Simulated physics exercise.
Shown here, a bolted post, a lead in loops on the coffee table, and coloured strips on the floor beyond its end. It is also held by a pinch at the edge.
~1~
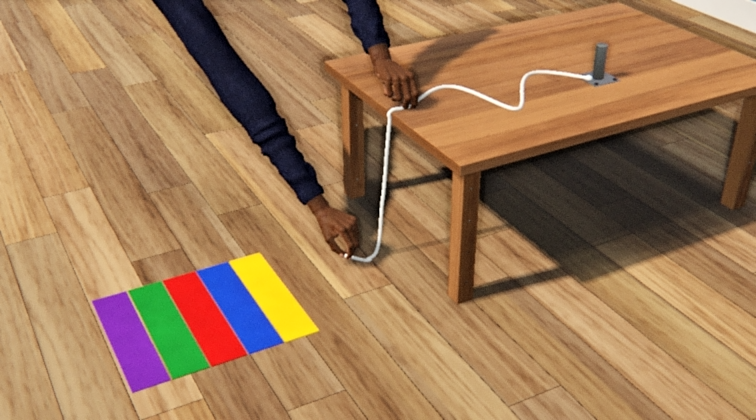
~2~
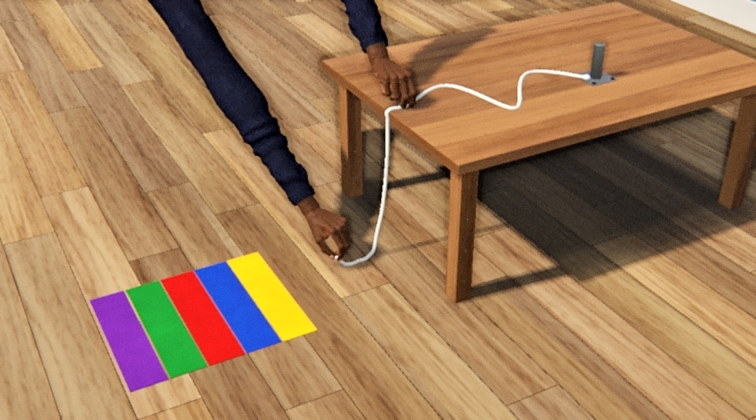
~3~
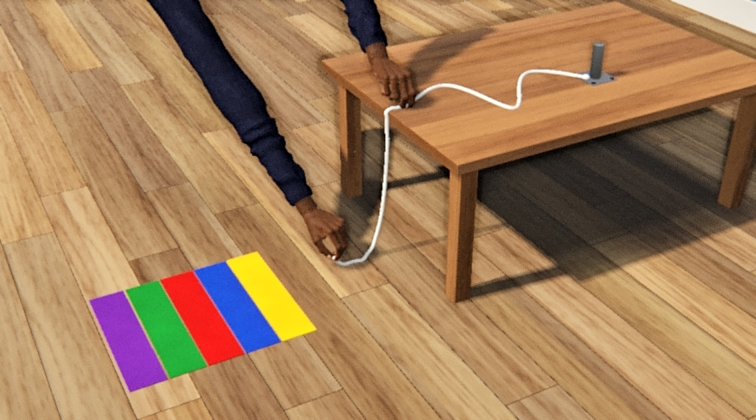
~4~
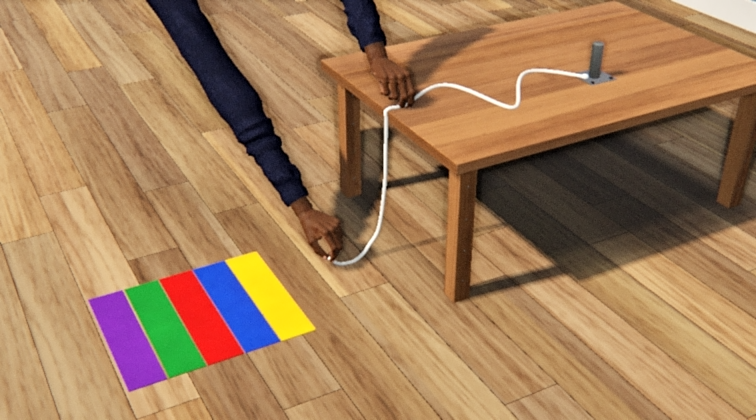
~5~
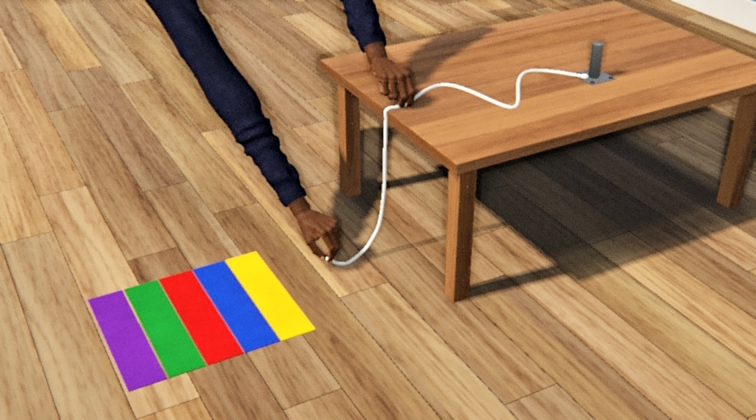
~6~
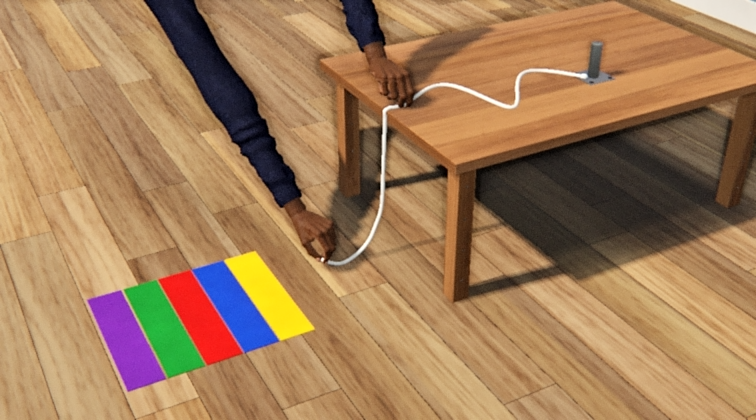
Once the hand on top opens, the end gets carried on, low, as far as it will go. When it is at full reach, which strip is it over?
It is over the purple strip.
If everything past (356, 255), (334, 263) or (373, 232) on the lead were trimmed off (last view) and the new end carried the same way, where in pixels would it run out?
Roughly (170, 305), (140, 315), (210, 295).
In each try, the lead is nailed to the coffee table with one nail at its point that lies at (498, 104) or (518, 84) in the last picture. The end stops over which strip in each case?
Strip per try: Red / green.
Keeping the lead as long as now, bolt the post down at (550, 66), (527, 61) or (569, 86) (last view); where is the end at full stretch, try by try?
One per try, in order: (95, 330), (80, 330), (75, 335).
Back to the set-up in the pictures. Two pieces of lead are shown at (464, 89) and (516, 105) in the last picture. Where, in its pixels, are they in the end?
(391, 115) and (457, 103), roughly.
A little later, end near (183, 301); over red.
Next, end near (143, 314); over green.
When it is tight, end near (119, 321); over purple. It halts on the purple strip.
